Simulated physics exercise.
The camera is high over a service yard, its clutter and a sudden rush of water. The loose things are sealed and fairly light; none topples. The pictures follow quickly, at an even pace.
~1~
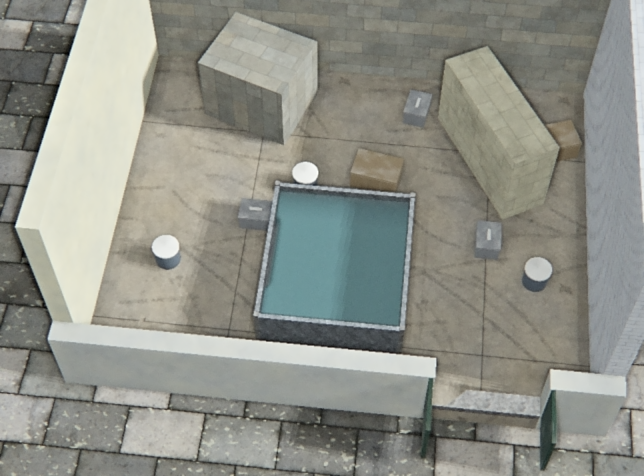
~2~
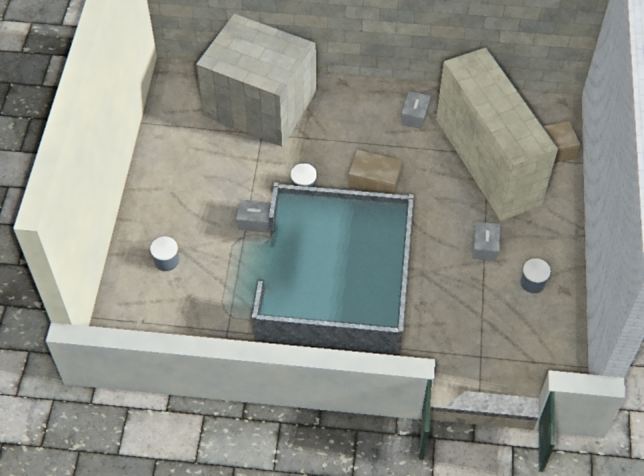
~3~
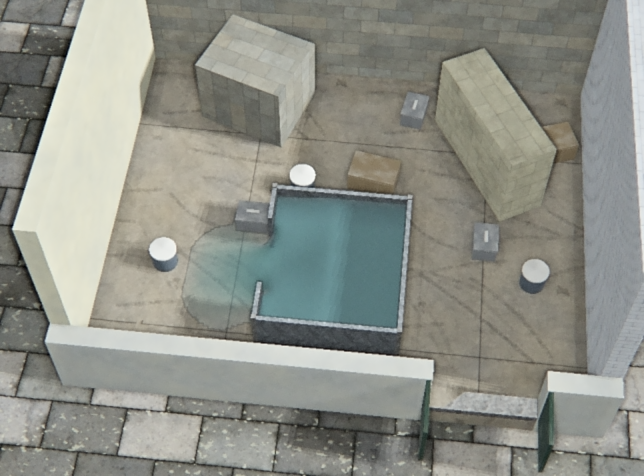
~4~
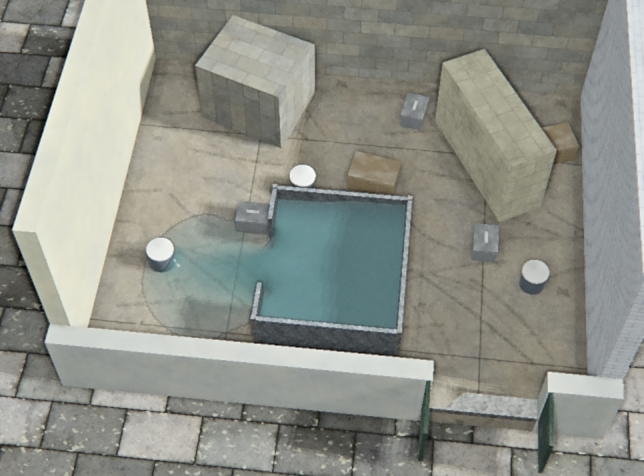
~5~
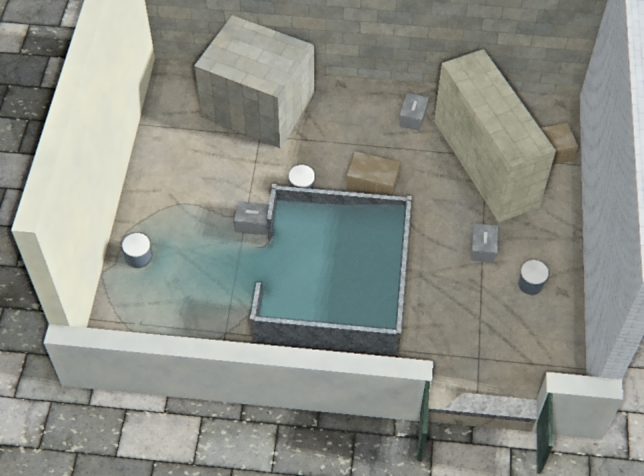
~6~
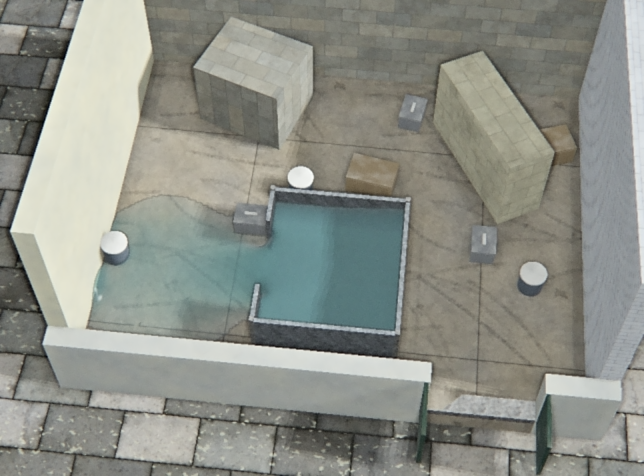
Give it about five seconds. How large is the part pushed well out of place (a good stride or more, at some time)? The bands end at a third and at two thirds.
It is under a third.
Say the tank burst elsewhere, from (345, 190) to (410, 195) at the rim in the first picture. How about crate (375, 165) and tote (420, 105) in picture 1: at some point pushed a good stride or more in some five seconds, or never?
In turn: Shifted that much, shifted that much.
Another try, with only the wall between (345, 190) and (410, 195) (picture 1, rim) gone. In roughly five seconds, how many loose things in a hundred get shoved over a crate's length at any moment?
About 50 per cent.
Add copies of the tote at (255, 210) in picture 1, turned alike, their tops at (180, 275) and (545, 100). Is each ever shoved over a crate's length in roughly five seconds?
In that order: Swept aside, not that far.
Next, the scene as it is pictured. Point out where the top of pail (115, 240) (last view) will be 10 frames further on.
Near (132, 188).
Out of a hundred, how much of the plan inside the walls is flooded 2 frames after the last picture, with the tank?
About 25 per cent.
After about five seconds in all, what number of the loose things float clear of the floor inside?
It comes to 2.
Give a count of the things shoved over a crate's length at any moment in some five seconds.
The number is 1.
A moment on, 1 of 8 are well off their spots; 1 afloat.
Next, 1 of 8 are well off their spots; 1 afloat.
Later, 1 of 8 are well off their spots; 1 afloat.
In the end, 1 of 8 are well off their spots, and 1 have been at some point; 2 afloat.
